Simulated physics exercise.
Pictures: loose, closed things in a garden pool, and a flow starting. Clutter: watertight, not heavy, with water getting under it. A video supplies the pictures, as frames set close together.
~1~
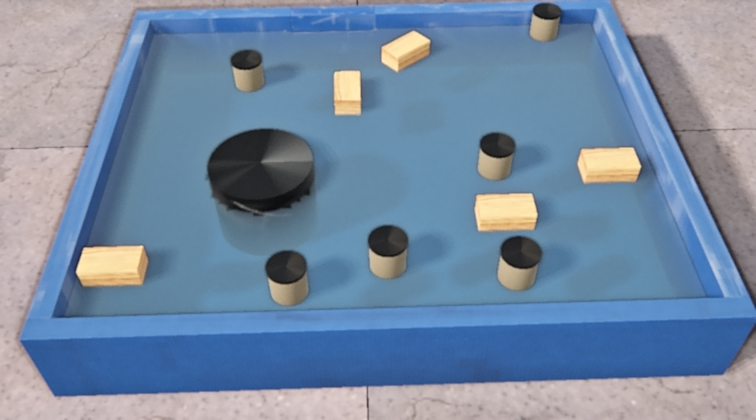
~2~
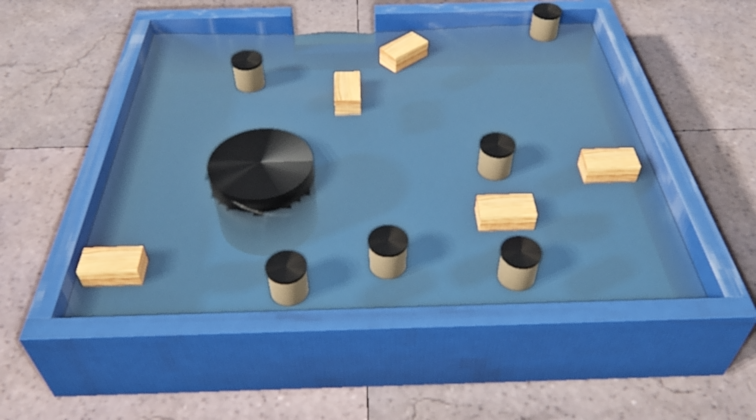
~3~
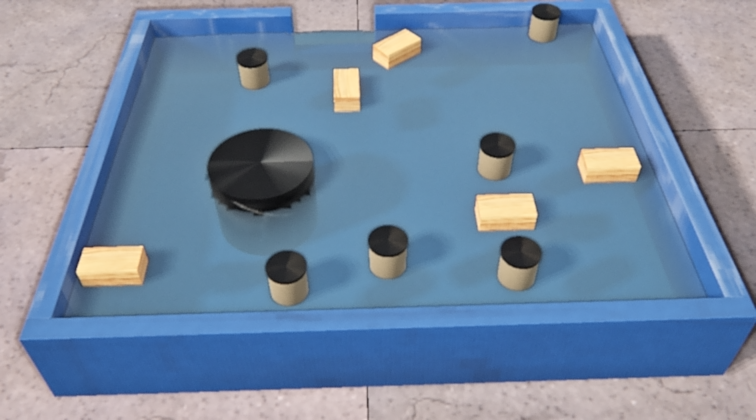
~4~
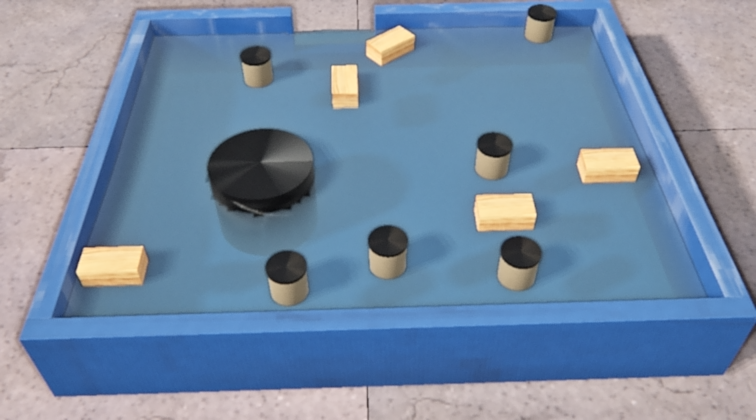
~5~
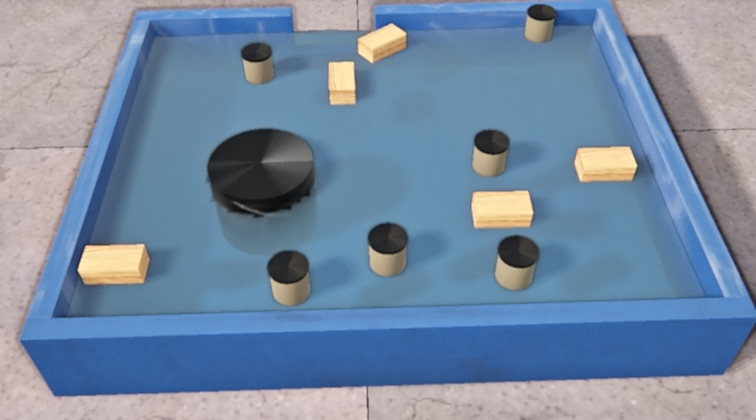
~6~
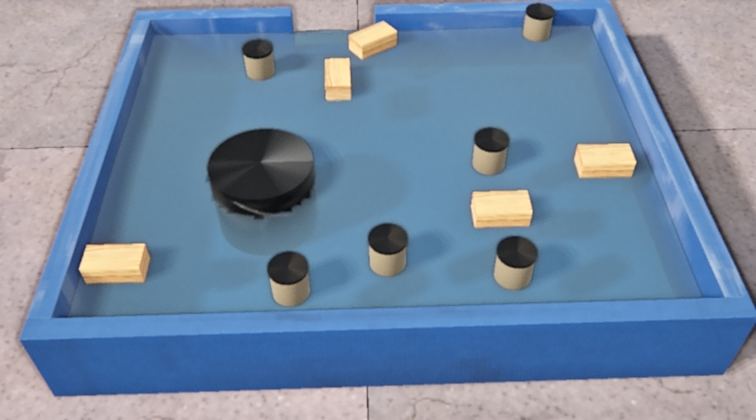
A gap opened in the back wall of a blue pool, and the nearest wooden blocks and a dark-topped cylinder drifted slightly toward it, while the large black disc stayed put and the rest barely moved.
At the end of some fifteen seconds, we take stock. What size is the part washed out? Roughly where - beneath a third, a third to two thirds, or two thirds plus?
The share will most likely be below one third.
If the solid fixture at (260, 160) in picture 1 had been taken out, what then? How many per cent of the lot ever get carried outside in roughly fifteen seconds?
About 30%.
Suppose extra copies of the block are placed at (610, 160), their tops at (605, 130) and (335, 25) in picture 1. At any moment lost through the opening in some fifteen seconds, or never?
Going one by one, I'd say it doesn't leave and then it leaves.
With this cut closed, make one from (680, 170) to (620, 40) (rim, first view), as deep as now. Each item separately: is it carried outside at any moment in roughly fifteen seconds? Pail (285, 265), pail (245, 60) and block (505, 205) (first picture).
The first doesn't get out, the second doesn't get out, the last makes it out.
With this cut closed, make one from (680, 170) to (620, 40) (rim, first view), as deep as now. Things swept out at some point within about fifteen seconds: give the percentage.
That comes to around 30 per cent.
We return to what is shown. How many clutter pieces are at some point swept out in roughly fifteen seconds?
The total is 3.
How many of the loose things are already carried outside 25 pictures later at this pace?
That comes to 3.
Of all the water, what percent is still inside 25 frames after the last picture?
I'd put it near 76 per cent.
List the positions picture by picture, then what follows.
The first frame shows a block at (406, 44) floats; a block at (347, 85), afloat; 0 of 11 have shifted.
The second frame shows a block at (404, 45), afloat; a block at (347, 86) floats; 0 of 11 have shifted.
The third frame shows a block at (397, 42) floats, close to its start; a block at (346, 83), afloat, close to its start; 2 of 11 have shifted.
The fourth frame shows a block at (391, 39), afloat, close to its start; a block at (345, 79), afloat, close to its start; 3 of 11 have shifted.
The fifth frame shows a block at (382, 36), afloat, close to its start; a block at (342, 76), afloat, close to its start; 3 of 11 have shifted.
The sixth frame shows a block at (373, 33) floats, close to its start; a block at (338, 72) floats, close to its start; 5 of 11 have shifted.
A moment on, 1 of 11 are out; 10 afloat.
Next, 3 of 11 are out; 8 afloat.
Later, 3 of 11 are out; 8 afloat.
In the end, 3 of 11 are out; 8 afloat.
